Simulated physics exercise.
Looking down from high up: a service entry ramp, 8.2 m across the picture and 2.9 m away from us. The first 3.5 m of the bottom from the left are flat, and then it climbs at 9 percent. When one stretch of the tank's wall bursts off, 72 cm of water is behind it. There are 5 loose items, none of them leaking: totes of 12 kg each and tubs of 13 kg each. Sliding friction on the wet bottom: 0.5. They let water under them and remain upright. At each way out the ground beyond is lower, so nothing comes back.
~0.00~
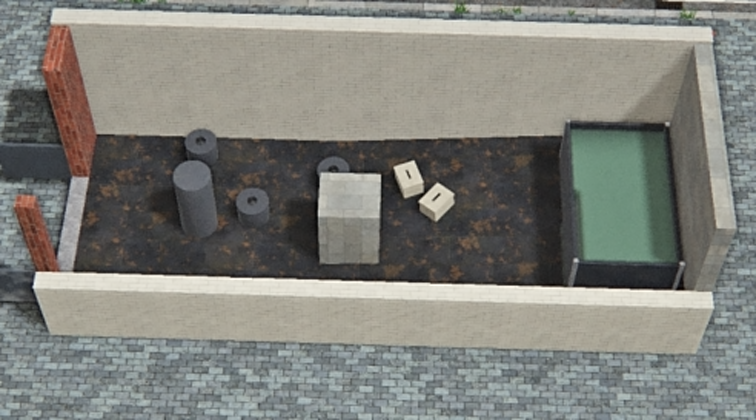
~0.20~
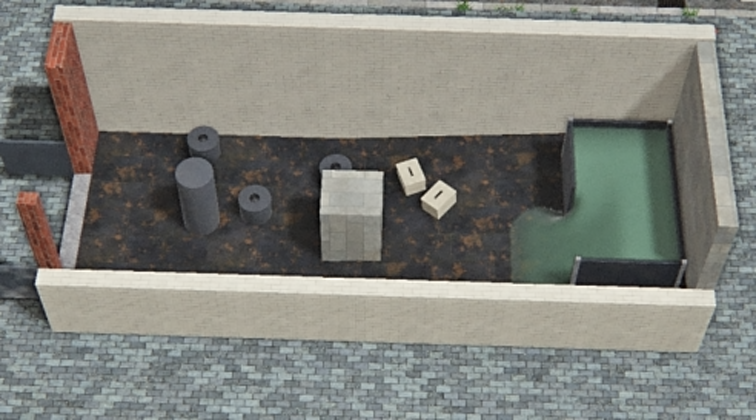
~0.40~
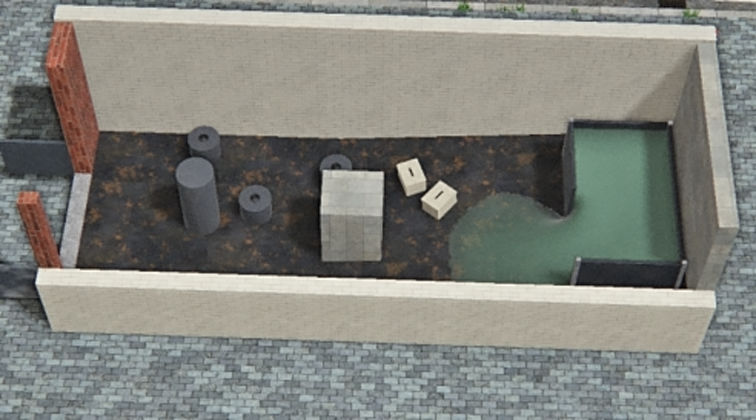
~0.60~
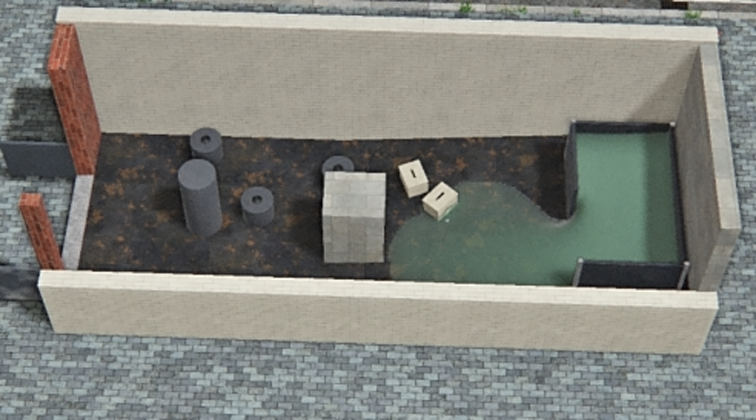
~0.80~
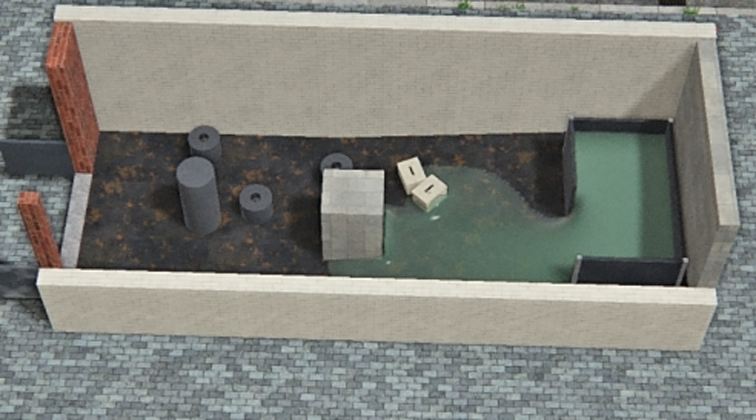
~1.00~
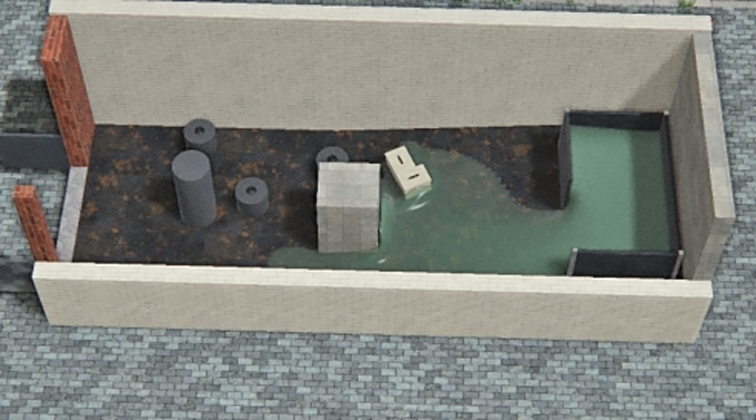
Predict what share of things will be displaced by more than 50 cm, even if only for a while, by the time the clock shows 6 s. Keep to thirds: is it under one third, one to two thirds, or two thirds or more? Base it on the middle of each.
The share is two thirds or more.
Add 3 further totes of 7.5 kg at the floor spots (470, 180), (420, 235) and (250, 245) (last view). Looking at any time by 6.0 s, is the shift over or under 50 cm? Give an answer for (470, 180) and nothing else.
For that one: It stays inside that.
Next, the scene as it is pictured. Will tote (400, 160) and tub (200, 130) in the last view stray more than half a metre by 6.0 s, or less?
Result, as listed: Above / above.
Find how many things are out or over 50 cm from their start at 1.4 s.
By that time the total stands at 2.
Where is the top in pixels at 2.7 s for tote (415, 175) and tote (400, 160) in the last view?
They end up about (285, 156) and (300, 138) in the last view.
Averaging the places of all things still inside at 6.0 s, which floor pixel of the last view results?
I'd say about (178, 213) in the last view.
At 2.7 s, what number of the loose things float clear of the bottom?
That would be 1 of them.
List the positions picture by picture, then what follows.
The first frame shows a tote at (438, 198) rests on the ground; a tote at (410, 175) rests on the ground; water covers 2.8 m2; 0 of 5 have shifted.
The second frame shows a tote at (440, 195) rests on the ground; a tote at (412, 172), on the bottom; 3.8 m2 under water; 0 of 5 have shifted.
The third frame shows a tote at (441, 195), on the bottom; a tote at (413, 172) rests on the ground; water covers 5.3 m2; 0 of 5 have shifted.
The fourth frame shows a tote at (442, 197), on the bottom; a tote at (415, 174), on the bottom; water covers 6.8 m2; 0 of 5 have shifted.
The fifth frame shows a tote at (431, 189) rests on the ground, 17 cm from its start; a tote at (413, 171) rests on the ground; 7.9 m2 under water; 1 of 5 have shifted.
The sixth frame shows a tote at (415, 177), on the bottom, 35 cm from its start; a tote at (402, 160) rests on the ground, 12 cm from its start; water covers 8.9 m2; 2 of 5 have shifted.
After 1.4 s 2 of 5 are over 50 cm from their spots; 1 afloat.
After 2.7 s 3 of 5 are over 50 cm from their spots; 1 afloat.
After 4.2 s 4 of 5 are over 50 cm from their spots; 1 afloat.
After 6.0 s 4 of 5 are over 50 cm from their spots, and 4 have been at some point; 2 afloat.
